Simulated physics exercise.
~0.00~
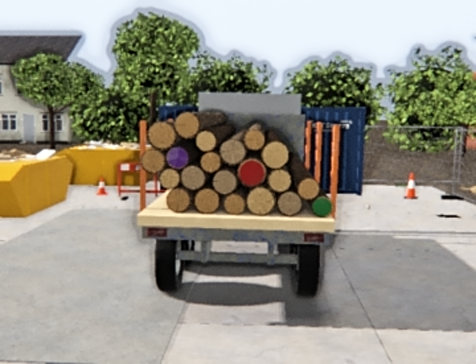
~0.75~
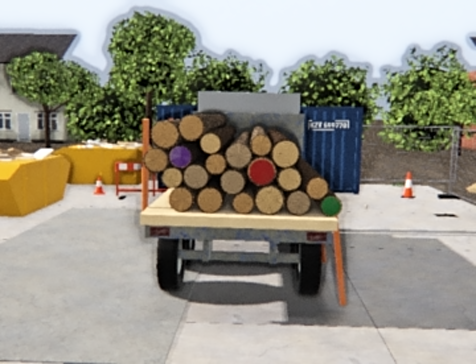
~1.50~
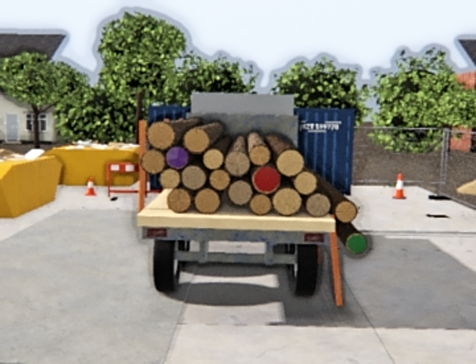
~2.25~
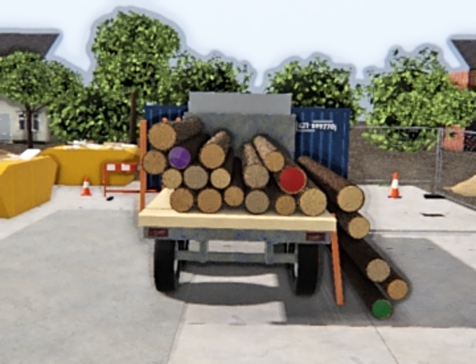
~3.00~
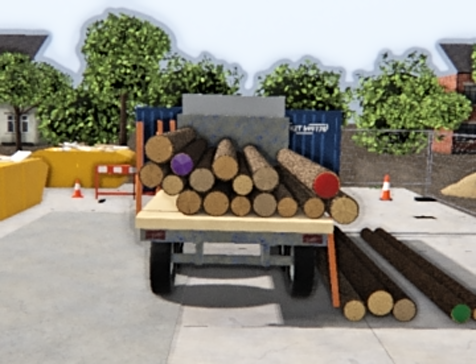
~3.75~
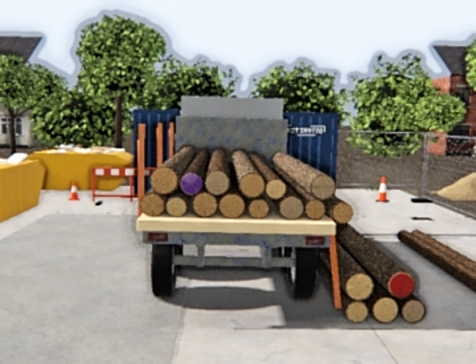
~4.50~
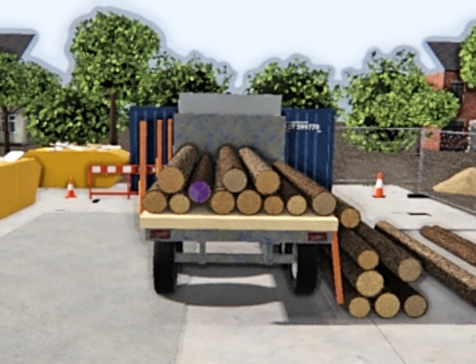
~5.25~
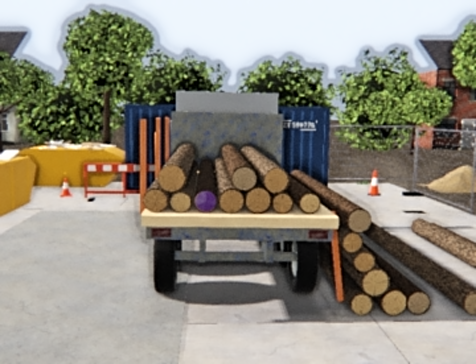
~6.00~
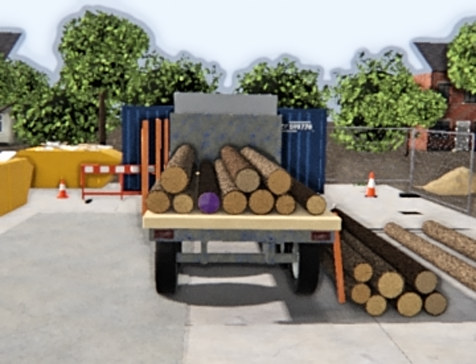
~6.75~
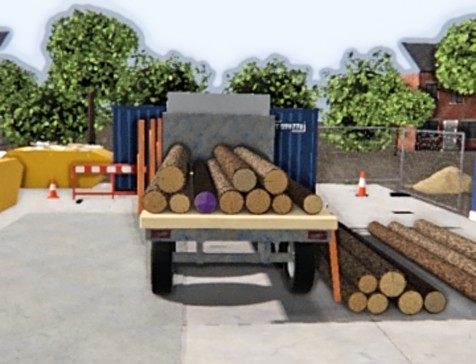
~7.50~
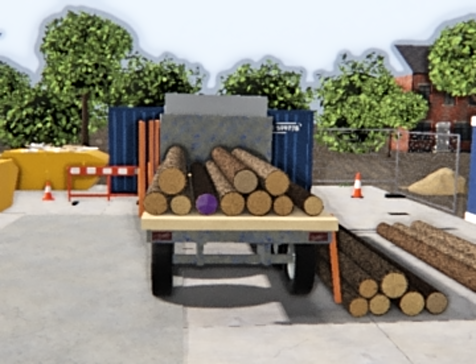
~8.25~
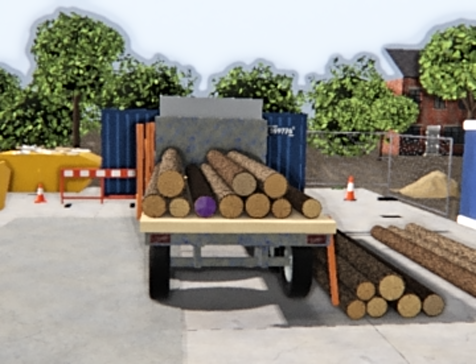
A flatbed lorry's right posts drop and logs roll off that side, leaving some aboard.
